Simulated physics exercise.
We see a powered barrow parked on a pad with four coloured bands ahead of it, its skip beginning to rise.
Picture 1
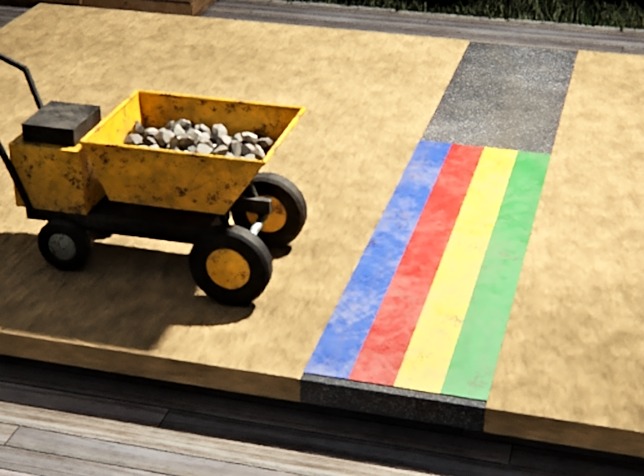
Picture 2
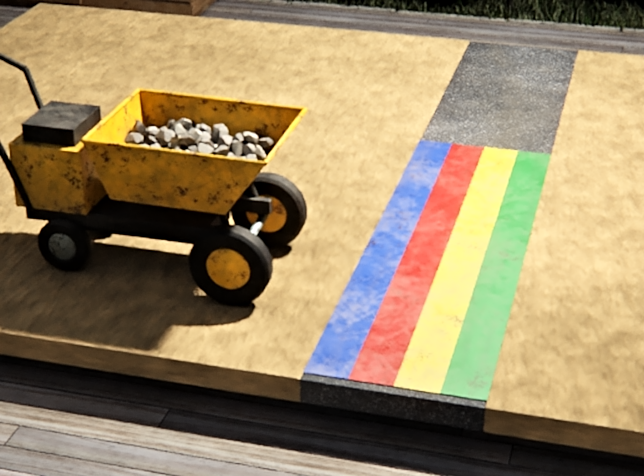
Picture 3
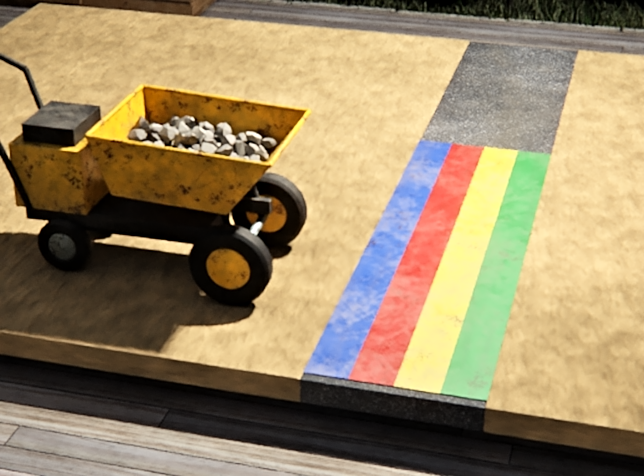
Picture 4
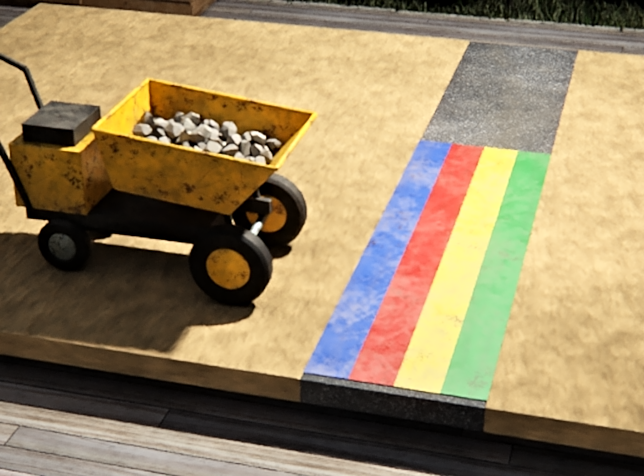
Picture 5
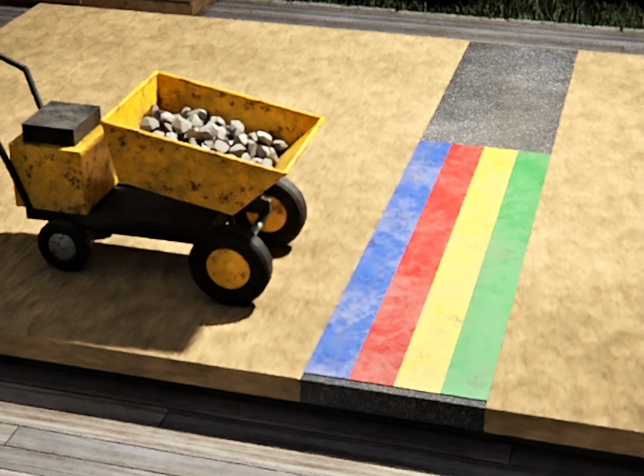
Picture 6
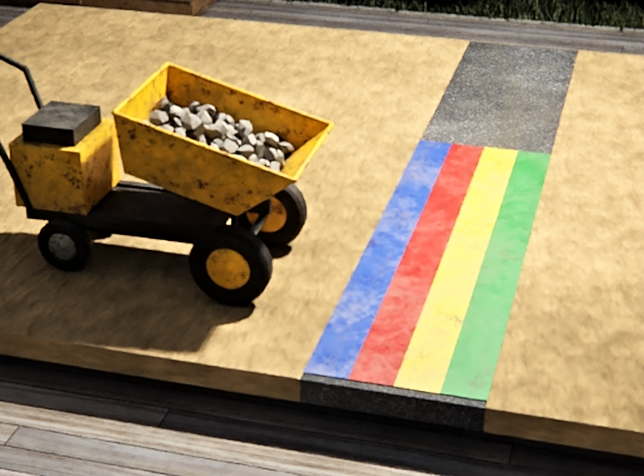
The yellow skip of a small powered barrow, loaded with broken grey stones, sits level at first, then tilts slowly forward to the right. Its rear edge lifts away from the body until the skip is clearly tipped, while the wheels stay still beside blue, red, yellow and green bands.
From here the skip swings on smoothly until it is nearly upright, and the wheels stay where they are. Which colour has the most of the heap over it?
Most lies over the red band.
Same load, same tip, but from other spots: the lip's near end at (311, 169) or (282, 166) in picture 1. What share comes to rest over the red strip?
In turn 20 and 40 in a hundred.
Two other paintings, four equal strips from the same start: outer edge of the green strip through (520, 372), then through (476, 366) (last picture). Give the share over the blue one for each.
Roughly 20 per cent, and 10 per cent.
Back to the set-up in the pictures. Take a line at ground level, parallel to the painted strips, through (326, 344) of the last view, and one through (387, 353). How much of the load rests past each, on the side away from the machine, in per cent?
About 90 and 50 per cent.
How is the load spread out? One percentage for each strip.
Blue strip: 20 %, red strip: 35 %, yellow strip: 25 %, green strip: 10 %.
Soon after the last picture, skip tipped steeply; all in the skip.
A little later, skip tipped right over; most in the skip; a stray few over the blue strip; a small part over the red strip; a stray few falling.
Later still, skip tipped right over; about a quarter in the skip; a small part over the blue strip; about a third over the red strip; about a quarter over the yellow strip; a small part over the green strip; a stray few off the paint.
At rest, skip tipped right over; a small part in the skip; about a quarter over the blue strip; about a third over the red strip; about a quarter over the yellow strip; a small part over the green strip; a small part off the paint.
